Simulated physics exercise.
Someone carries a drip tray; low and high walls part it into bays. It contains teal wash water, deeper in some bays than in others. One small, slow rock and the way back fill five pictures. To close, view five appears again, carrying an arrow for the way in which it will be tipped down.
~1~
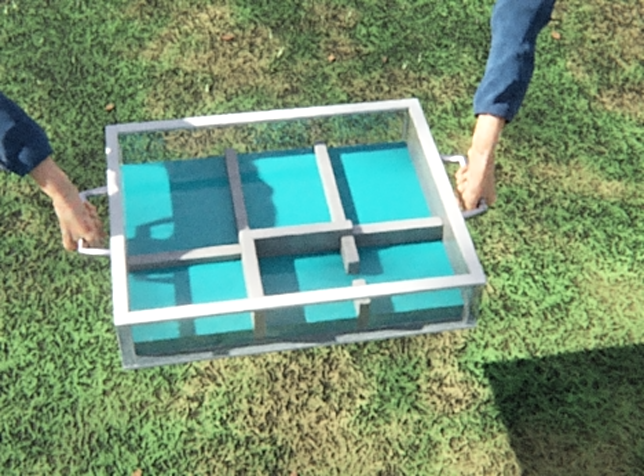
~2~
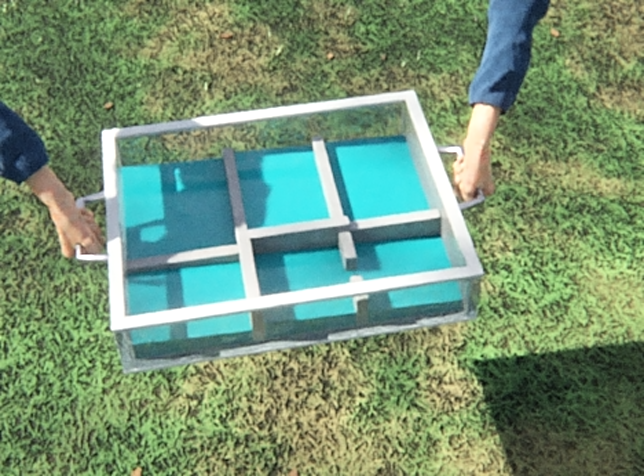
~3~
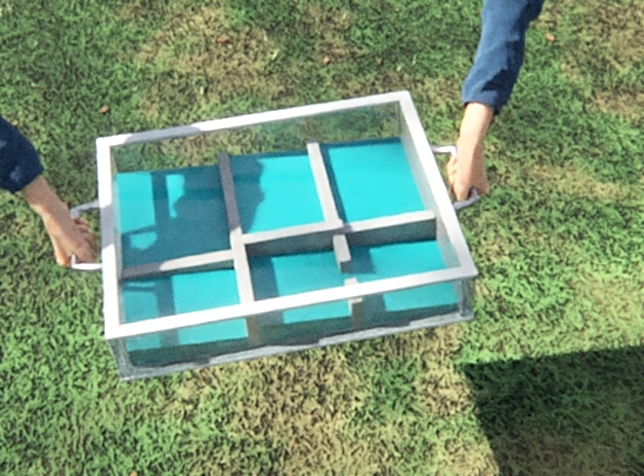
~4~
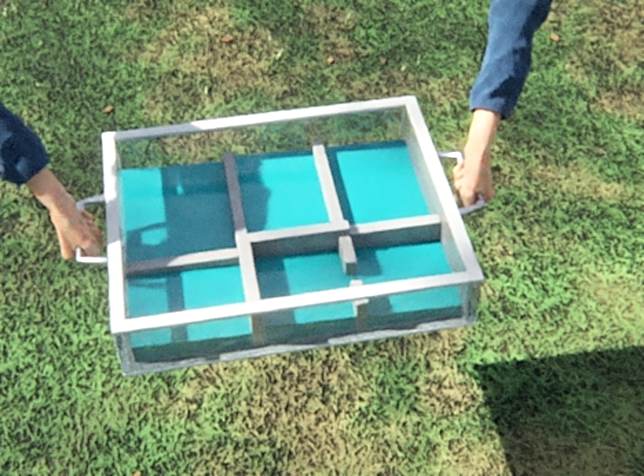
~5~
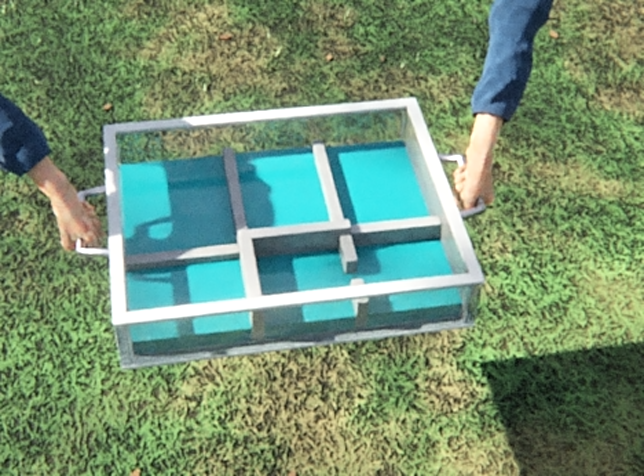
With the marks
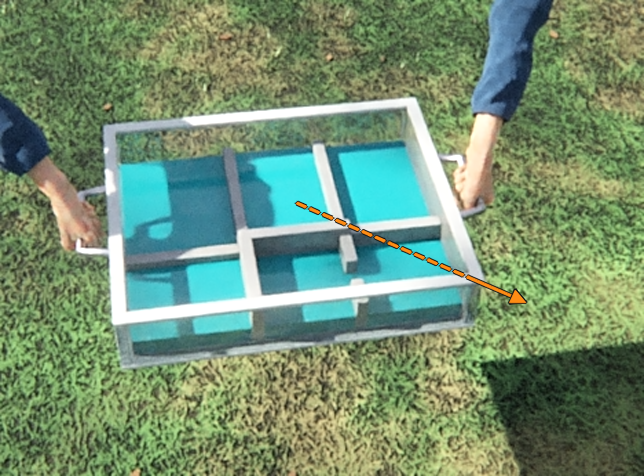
A clear-sided tray of teal water, divided into bays by low walls, is held level over grass by two hands gripping its end handles. The hands tip it slightly down to the left, then a little further, with the water staying within its bays, before easing it back to level.
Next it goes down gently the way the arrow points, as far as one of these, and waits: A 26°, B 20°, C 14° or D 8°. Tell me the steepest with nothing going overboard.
Go for C.
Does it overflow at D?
No.
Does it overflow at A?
Yes, that goes wrong.
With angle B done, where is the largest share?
That is the front right bay.
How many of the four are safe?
Two.
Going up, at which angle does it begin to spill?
It is B.
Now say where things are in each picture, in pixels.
In the first picture, the tray is level; deepest in the front left bay, at (192, 296), shallowest in the back right.
In the second picture, tipped about 3° down to the left; no wall is crossed.
In the third picture, tipped about 5° down to the left; no wall is crossed.
In the fourth picture, tipped about 3° down to the left; no wall is crossed.
In the fifth picture, the tray is level; deepest in the front left bay, at (191, 296), shallowest in the back right.
The arrow ends at (520, 300).
Choosing A, about 36 % goes over the rim.
Choosing B, about 5 % goes over the rim.
Choosing C, nothing spills; the back right bay holds the most.
Choosing D, nothing spills; the back left bay holds the most.
